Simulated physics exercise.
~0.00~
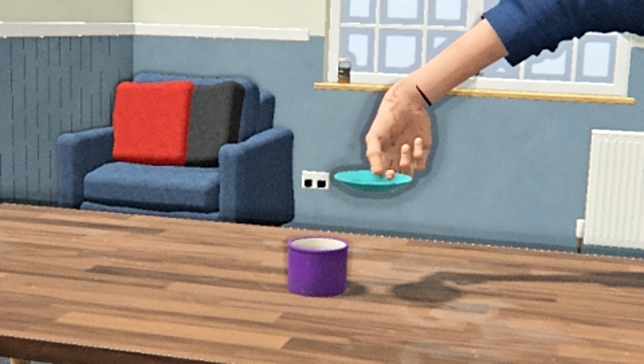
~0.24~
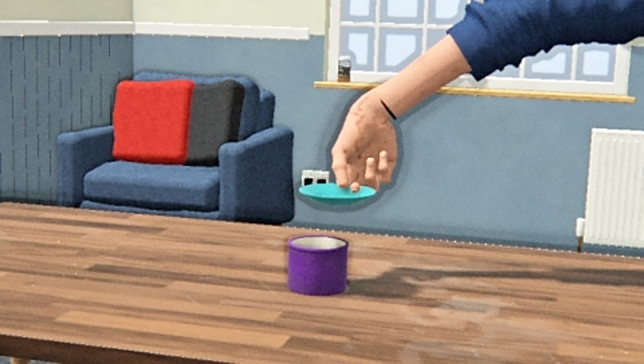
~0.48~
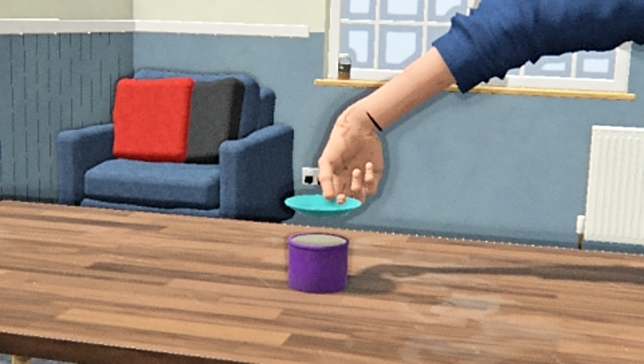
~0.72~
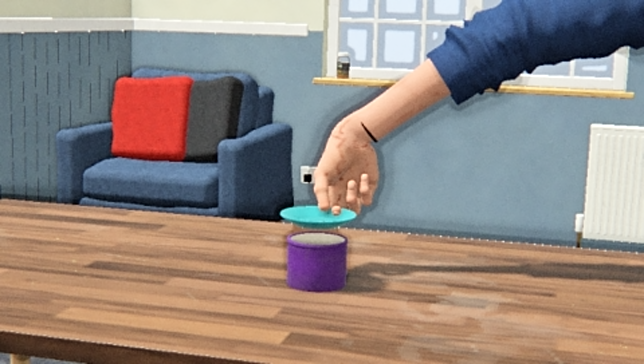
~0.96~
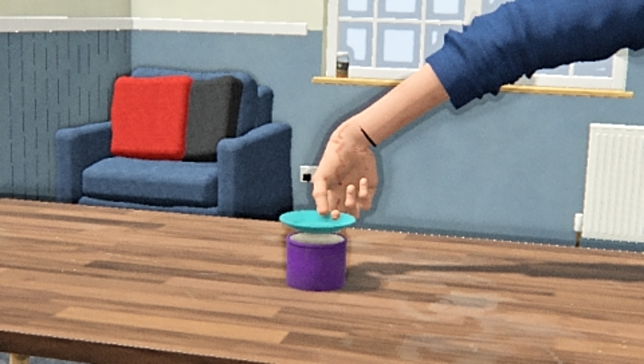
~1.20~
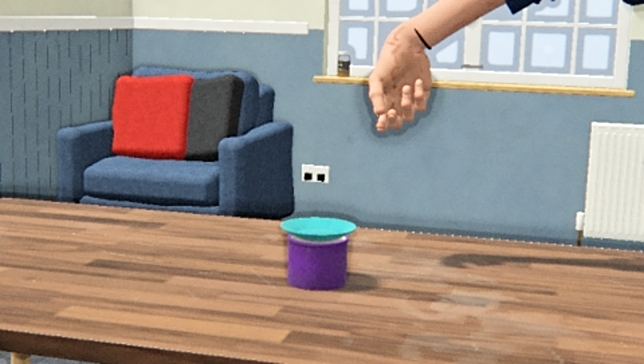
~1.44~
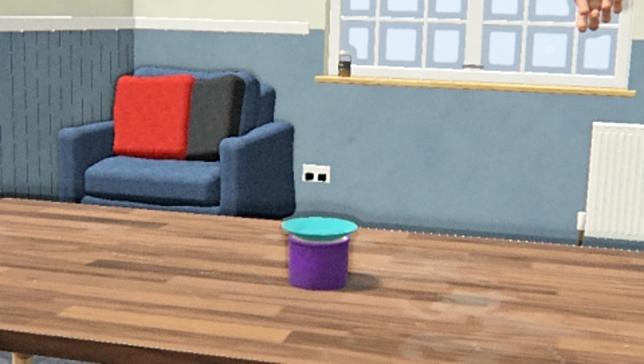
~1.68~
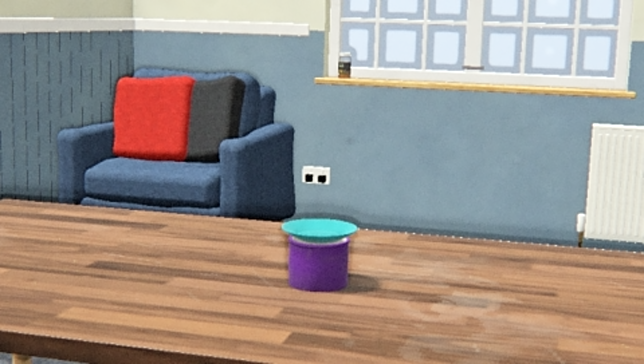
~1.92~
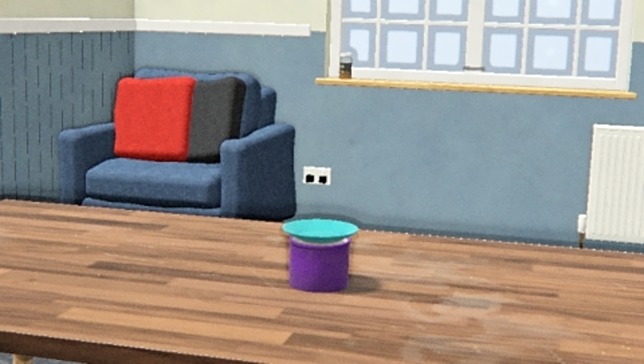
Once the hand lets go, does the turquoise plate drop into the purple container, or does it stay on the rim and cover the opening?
The turquoise plate stays on the rim and covers the opening of the purple container. It rests there like a lid after the hand has gone.
